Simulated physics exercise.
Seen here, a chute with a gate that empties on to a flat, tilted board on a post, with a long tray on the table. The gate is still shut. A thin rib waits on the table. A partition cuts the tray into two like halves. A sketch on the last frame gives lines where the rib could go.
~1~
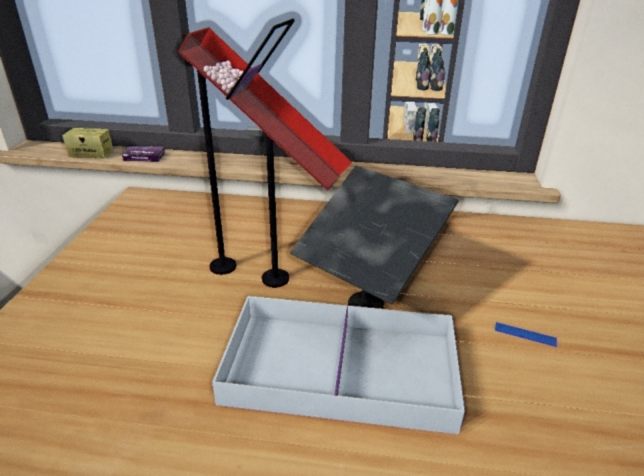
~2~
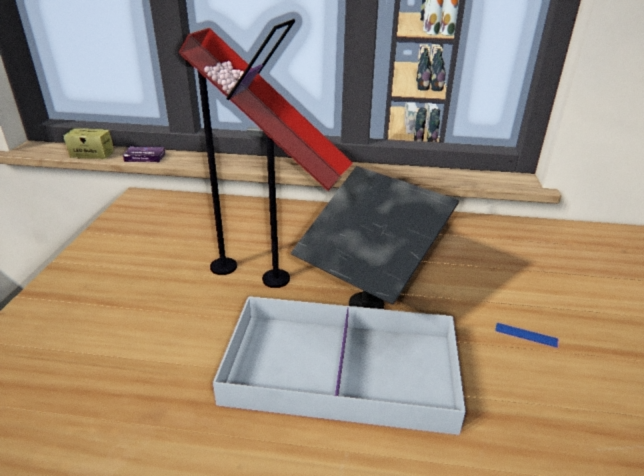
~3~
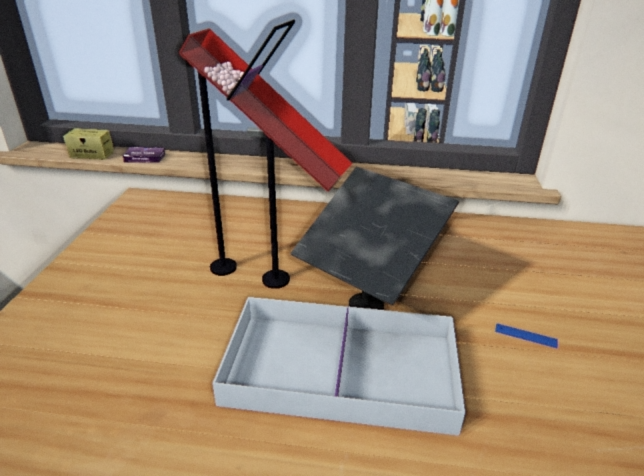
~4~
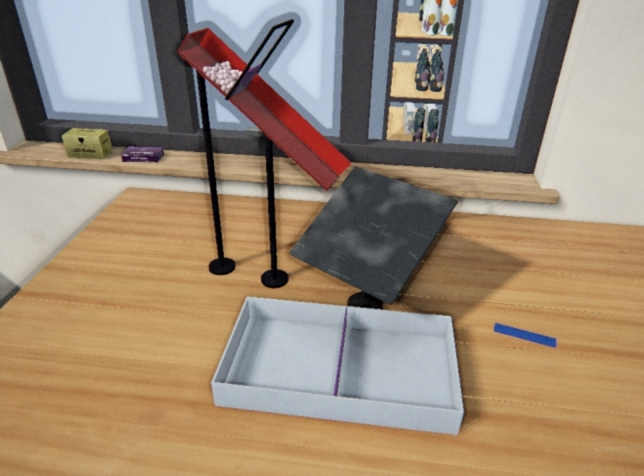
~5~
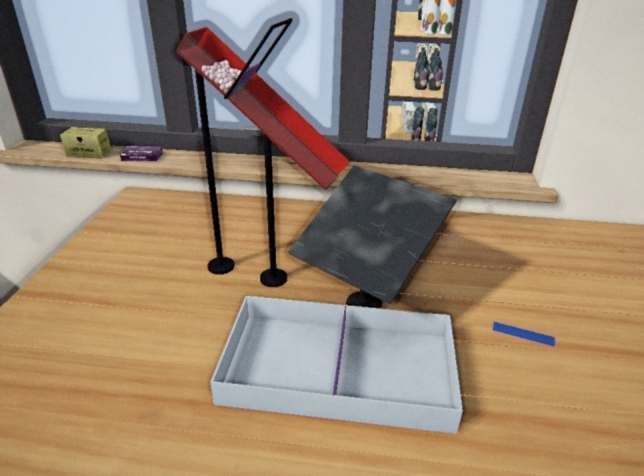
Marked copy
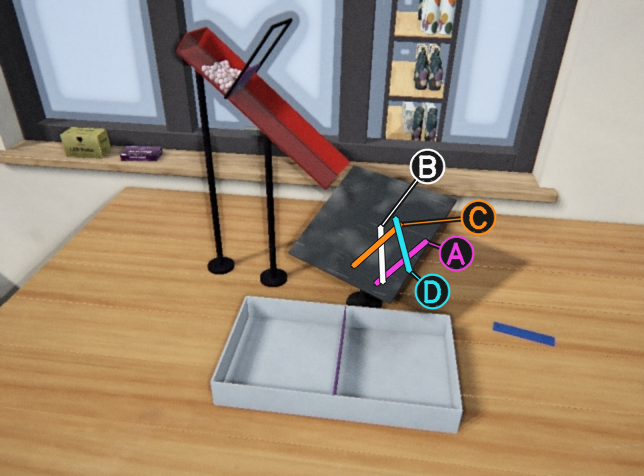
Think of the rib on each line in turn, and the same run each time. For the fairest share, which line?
B beats the others.
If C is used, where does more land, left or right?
The left half.
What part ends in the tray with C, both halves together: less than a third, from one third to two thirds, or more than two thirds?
Line C gives more than two thirds.
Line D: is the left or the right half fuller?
More lands on the right.
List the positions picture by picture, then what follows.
The first frame shows load behind the gate near (231, 77), sugar pearls; lip of the chute near (334, 183), sloping fairly steeply.
The second frame shows middle of the board near (372, 227), tilted fairly steeply; middle of its low edge near (338, 277); of its high edge near (405, 182).
The third frame shows front corners of the tray near (214, 383) and (464, 412); front end of its middle wall near (335, 397); gate still shut near (252, 73).
The fourth frame shows middle of the load near (231, 77); lip near (333, 184).
The fifth frame shows middle of the load near (229, 76); lip near (332, 183).
On the marked copy, line A from (425, 241) to (376, 283); line B from (380, 227) to (382, 281); line C from (400, 224) to (354, 265); line D from (395, 218) to (409, 270).
For line A, of what is caught, the bulk in the left half, close to a quarter in the right.
For line B, of what is caught, close to half in the left half, close to half in the right.
For line C, of what is caught, the bulk in the left half, close to a quarter in the right.
For line D, of what is caught, close to a quarter in the left half, the bulk in the right.
